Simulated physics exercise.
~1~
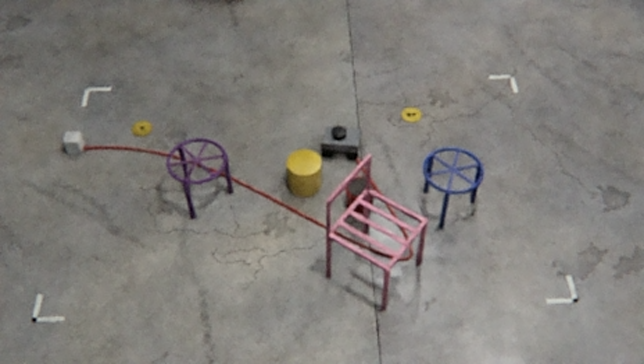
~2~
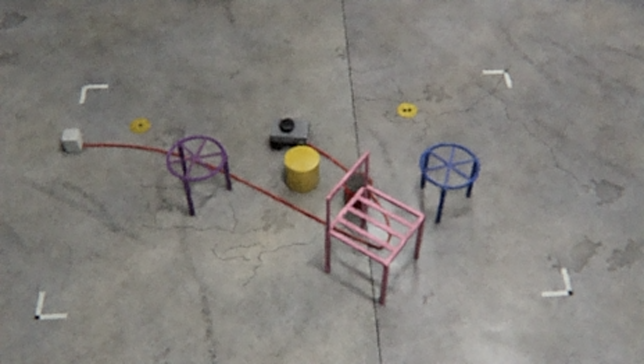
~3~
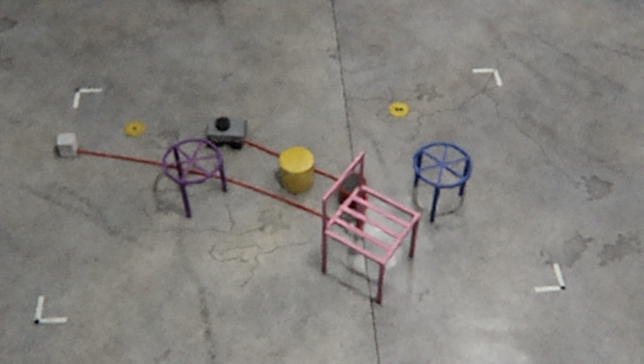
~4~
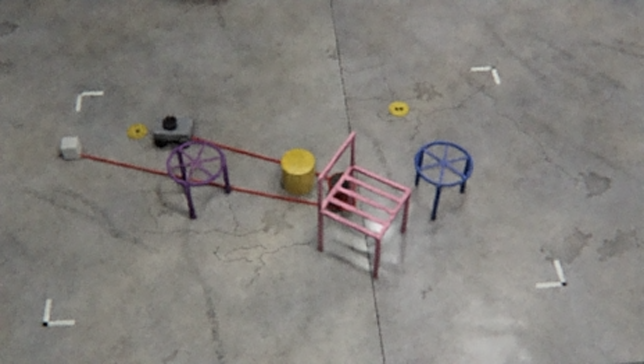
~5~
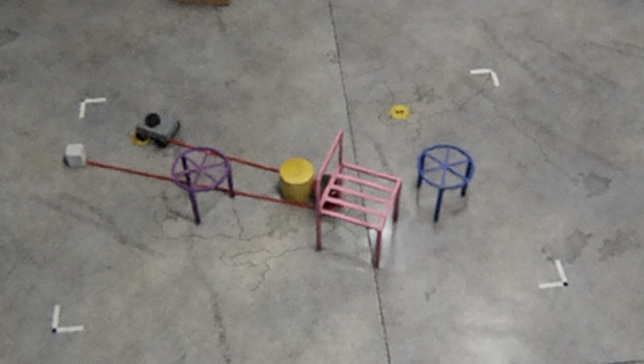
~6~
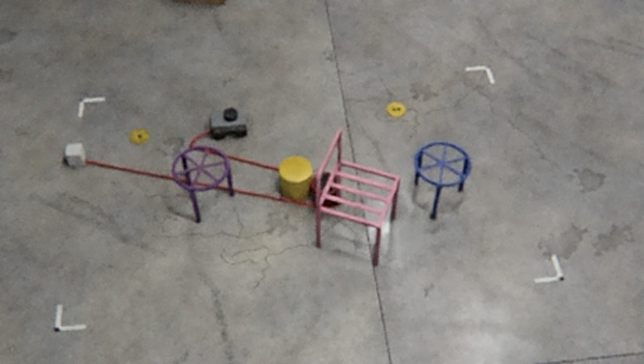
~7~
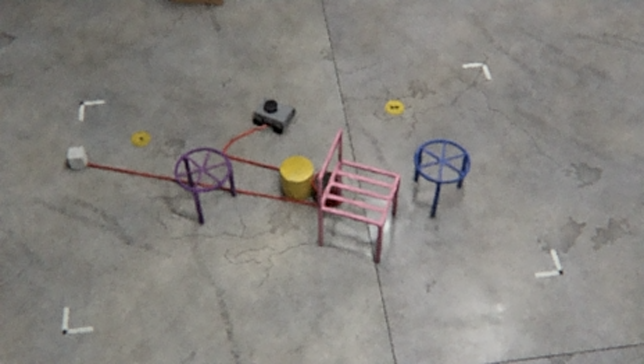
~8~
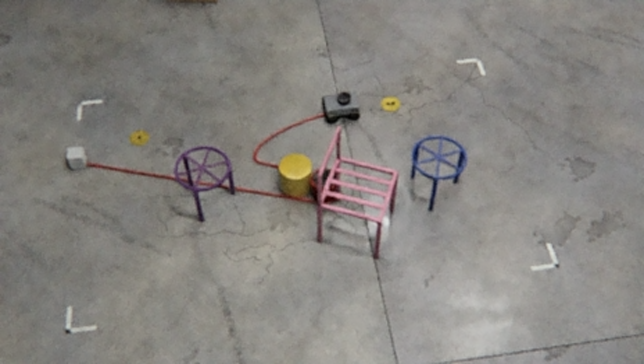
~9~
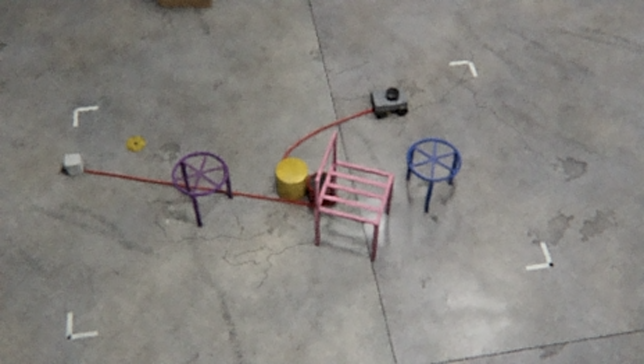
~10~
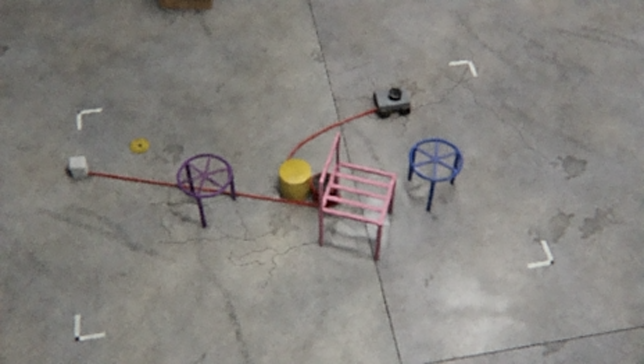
The clip shows a small dark cart trailing a red lead left behind a yellow tub to a yellow mark, as the tightening lead shifts a pink chair and red pot slightly left; the cart then travels right and stops at the other mark, the stools staying put.
